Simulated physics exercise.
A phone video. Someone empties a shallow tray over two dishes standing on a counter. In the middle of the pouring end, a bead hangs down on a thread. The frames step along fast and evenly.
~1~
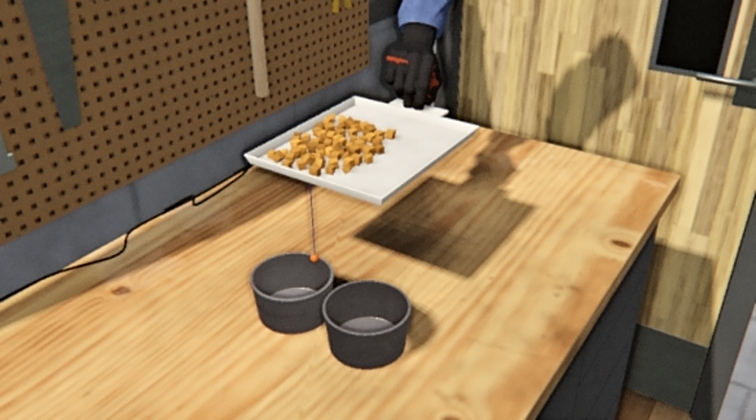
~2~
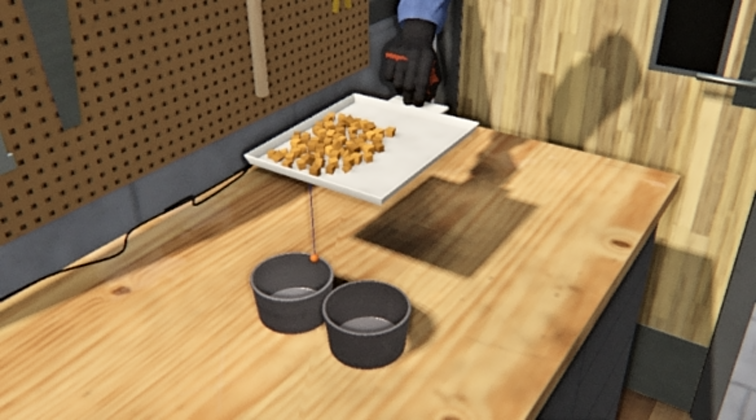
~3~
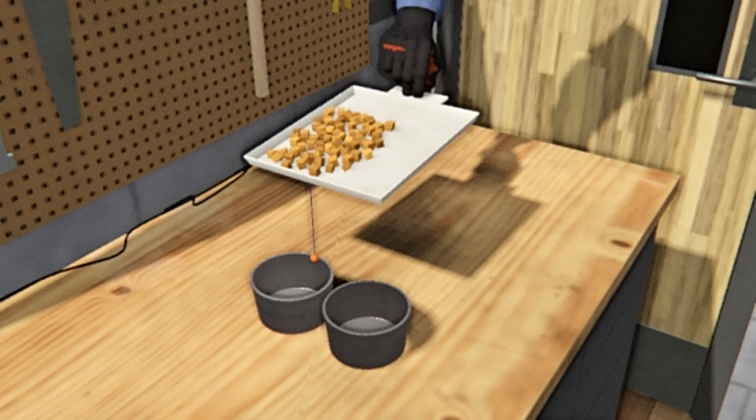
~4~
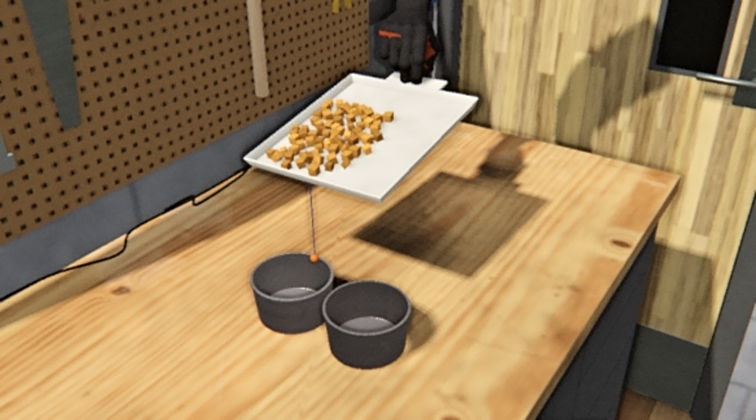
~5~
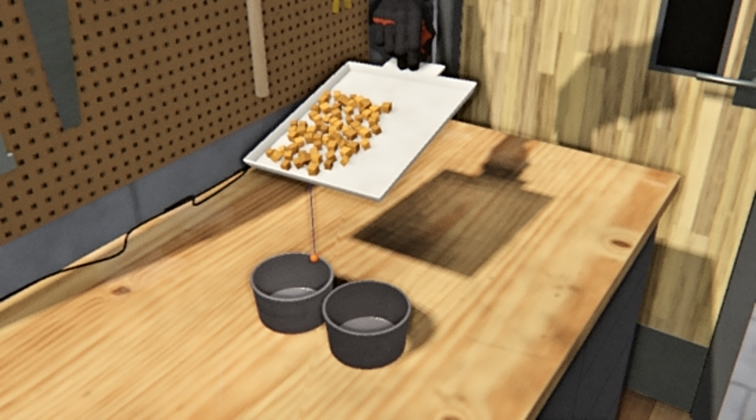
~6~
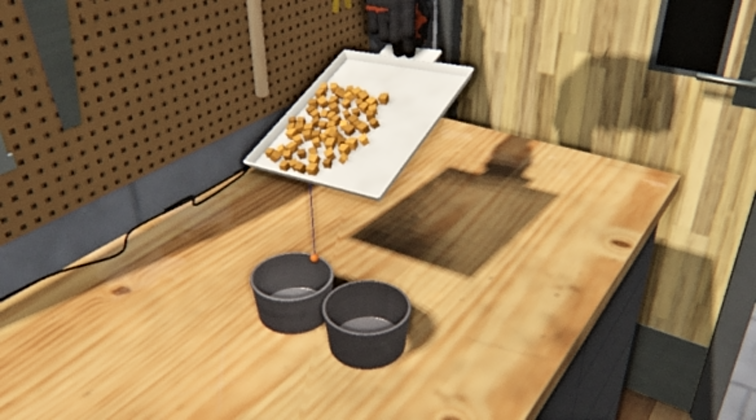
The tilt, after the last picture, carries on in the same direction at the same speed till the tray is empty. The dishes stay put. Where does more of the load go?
The leftmost dish is going to catch more.
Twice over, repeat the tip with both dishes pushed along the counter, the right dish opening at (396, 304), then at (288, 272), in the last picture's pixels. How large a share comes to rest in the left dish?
Roughly 20% on the first try and 30% on the second.
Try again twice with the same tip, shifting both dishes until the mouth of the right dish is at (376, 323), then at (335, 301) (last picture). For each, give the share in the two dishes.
It comes to about 30 per cent the first time and about 70 per cent the second.
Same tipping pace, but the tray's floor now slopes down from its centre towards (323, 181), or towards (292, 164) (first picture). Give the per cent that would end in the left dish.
Respectively 40 % and 20 %.
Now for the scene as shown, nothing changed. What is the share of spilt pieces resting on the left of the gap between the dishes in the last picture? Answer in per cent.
Close to 100 per cent.
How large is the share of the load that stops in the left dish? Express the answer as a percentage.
My estimate is some 50 %.
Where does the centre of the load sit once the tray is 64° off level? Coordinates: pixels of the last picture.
Roughly at (289, 149).
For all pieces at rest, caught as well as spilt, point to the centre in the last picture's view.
Near (279, 304).
Shortly afterwards, tray tipped steeply; all but a few on the tray; only a few in the air.
Next, tray tipped past a quarter turn; near two thirds on the tray; only a few in the left dish; a little outside both; near a quarter in the air.
Some moments later, tray tipped past a quarter turn; a little in the right dish; near half in the left dish; near half outside both.
In the end, tray tipped past a quarter turn; a little in the right dish; near half in the left dish; near half outside both.
